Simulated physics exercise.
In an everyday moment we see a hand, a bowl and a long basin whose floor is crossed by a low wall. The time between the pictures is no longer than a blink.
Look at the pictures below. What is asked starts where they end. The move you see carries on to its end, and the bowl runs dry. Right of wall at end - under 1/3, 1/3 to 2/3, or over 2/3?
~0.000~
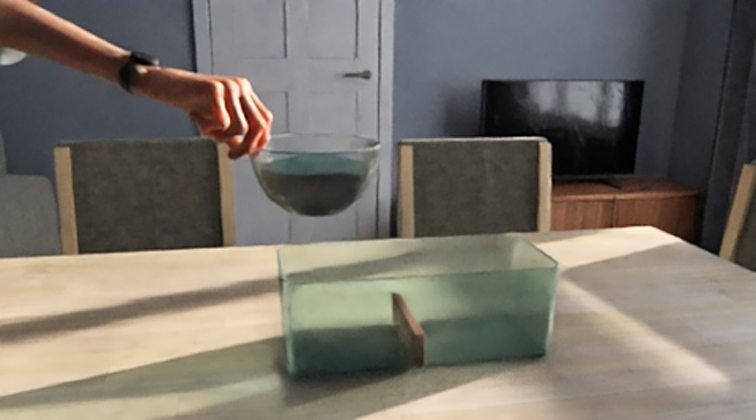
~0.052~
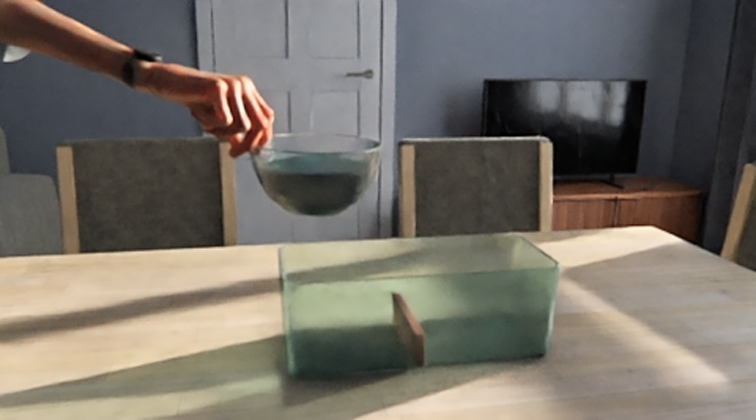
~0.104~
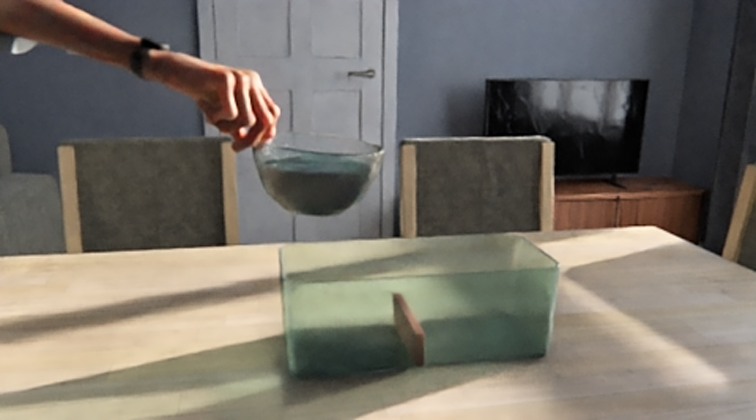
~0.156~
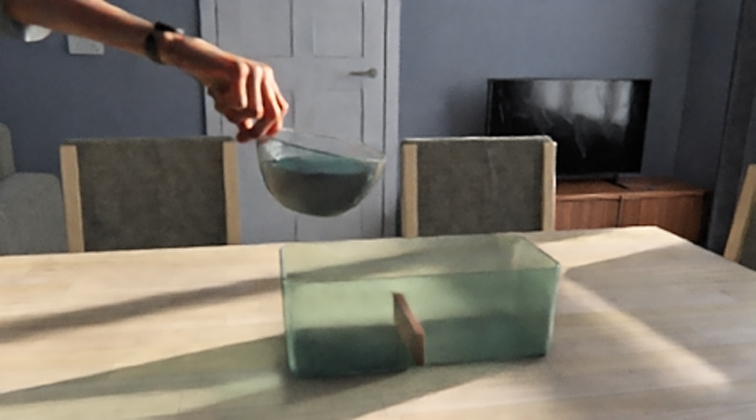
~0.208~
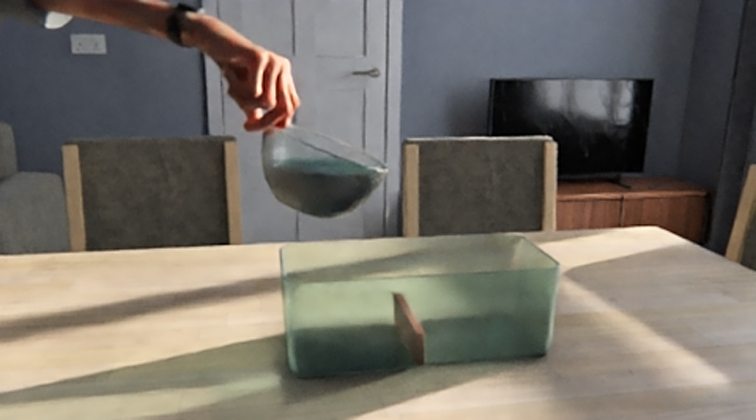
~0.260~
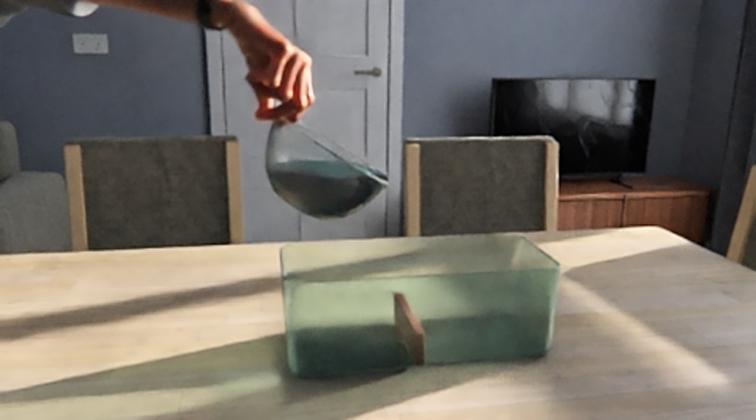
1/3 to 2/3.
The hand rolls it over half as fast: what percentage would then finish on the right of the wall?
65 per cent or thereabouts.
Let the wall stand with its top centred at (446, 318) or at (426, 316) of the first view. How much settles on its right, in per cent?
Roughly 15 per cent, and 20 per cent.
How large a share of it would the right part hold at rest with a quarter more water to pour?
Roughly 55 percent.
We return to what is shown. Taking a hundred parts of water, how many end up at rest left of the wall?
Close to 50 in a hundred.
A moment on, the bowl is tipped on its side and 22 per cent is still to pour, 16 is left of the wall and 32 right of it.
Next, the bowl is tipped right over and 0 per cent is still to pour, 48 is left of the wall and 50 right of it.
Then the bowl is tipped right over and 0 per cent is still to pour, 50 is left of the wall and 49 right of it.
Later the bowl is tipped right over and 0 per cent is still to pour, 50 is left of the wall and 49 right of it.
In the end 50 per cent lies left of the wall, 49 right of it and 1 outside.
